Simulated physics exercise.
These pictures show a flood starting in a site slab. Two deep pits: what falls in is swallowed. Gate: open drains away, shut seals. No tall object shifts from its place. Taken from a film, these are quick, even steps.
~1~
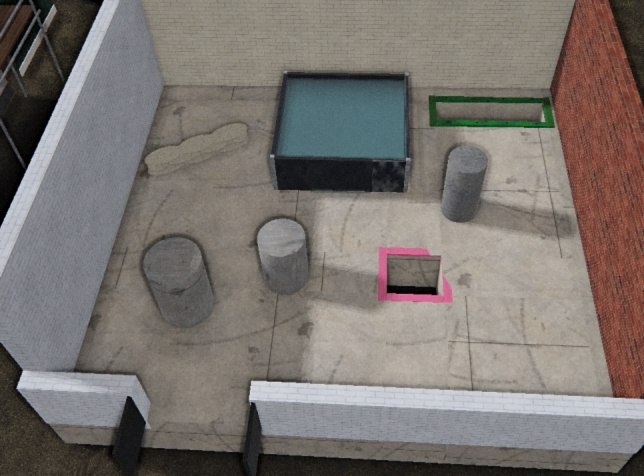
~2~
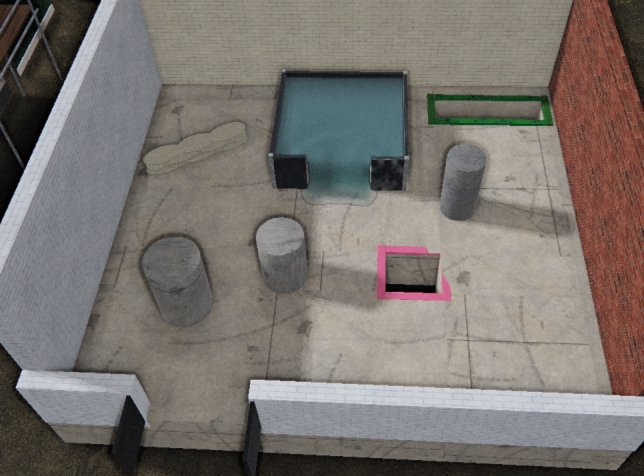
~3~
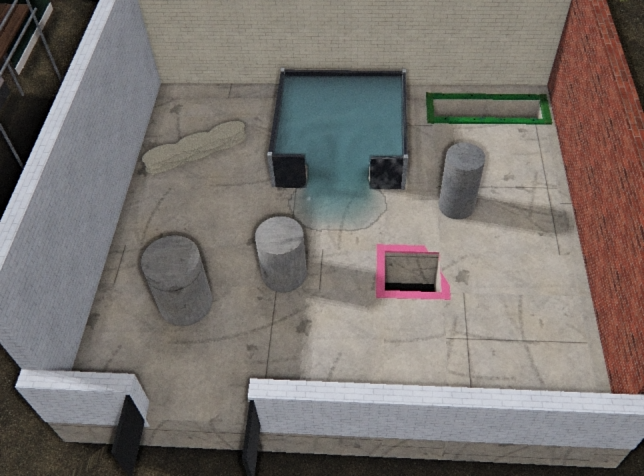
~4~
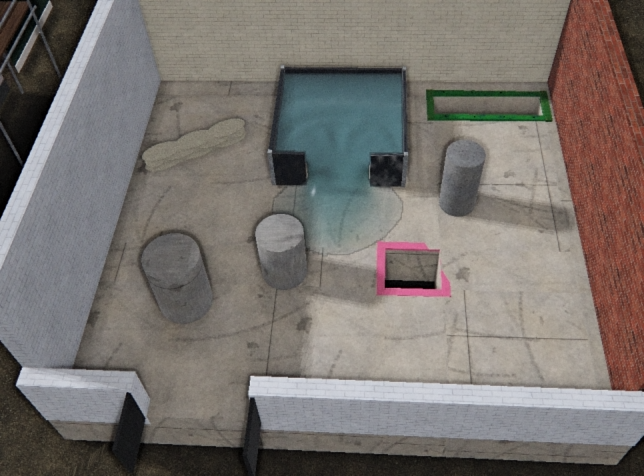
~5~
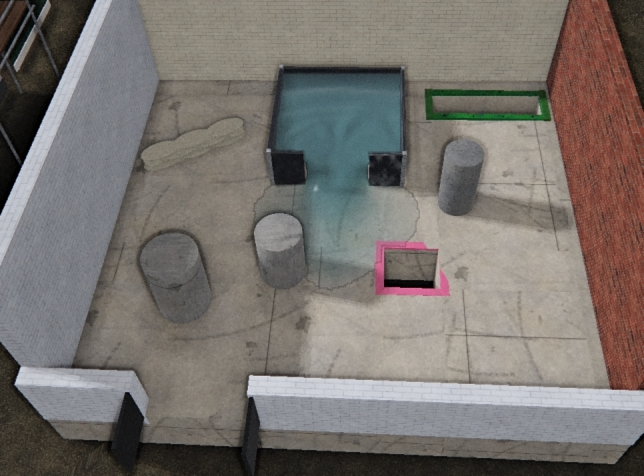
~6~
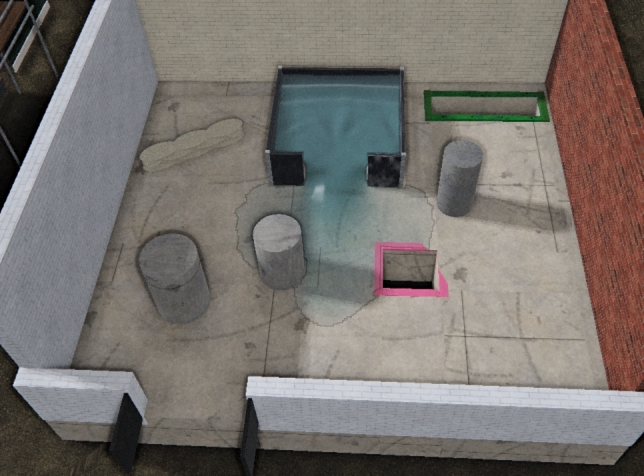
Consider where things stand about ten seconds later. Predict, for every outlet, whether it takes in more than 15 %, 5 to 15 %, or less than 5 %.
My prediction: The gate takes in 5 to 15 %; the pink pit takes in more than 15 %; the green pit takes in less than 5 %.
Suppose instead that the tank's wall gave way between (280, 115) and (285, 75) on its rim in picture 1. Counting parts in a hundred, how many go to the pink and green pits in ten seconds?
In percent: Pink 0, green 6.
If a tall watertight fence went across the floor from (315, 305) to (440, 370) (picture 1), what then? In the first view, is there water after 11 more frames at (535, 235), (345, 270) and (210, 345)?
Untouched, swamped, swamped.
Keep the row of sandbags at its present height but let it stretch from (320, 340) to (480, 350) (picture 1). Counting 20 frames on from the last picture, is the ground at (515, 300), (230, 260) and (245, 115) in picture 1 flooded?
Order as asked - soaked through, soaked through, safe.
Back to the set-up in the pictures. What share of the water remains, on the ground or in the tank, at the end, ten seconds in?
Roughly 74 %.
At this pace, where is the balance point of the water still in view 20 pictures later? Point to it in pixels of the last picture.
About (324, 219).
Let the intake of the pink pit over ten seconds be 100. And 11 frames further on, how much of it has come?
Share at that point: Roughly 35 %.
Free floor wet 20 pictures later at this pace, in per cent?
About 45 per cent.
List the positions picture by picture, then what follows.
The open tank at (343, 118) is whole and still, in the first picture.
Water pours out at (339, 176) and has run to (371, 198), in the second picture.
The front is at (366, 223), out from the gap at (338, 177), in the third picture.
Water pours out at (338, 175) and has run to (349, 249), in the fourth picture.
Water pours out at (337, 174) and has run to (321, 281), in the fifth picture.
The front is at (322, 319), out from the gap at (336, 174), in the sixth picture.
A moment on, water covers 20 % of the floor; the gate 0 %, the pink pit 3 %, the green pit 0 %.
Next, water covers 30 % of the floor; the gate 0 %, the pink pit 6 %, the green pit 0 %.
Then, water covers 45 % of the floor; the gate 1 %, the pink pit 10 %, the green pit 0 %.
Later, water covers 70 % of the floor; the gate 3 %, the pink pit 14 %, the green pit 0 %.
In the end, water covers 90 % of the floor; the gate 7 %, the pink pit 19 %, the green pit 0 %.
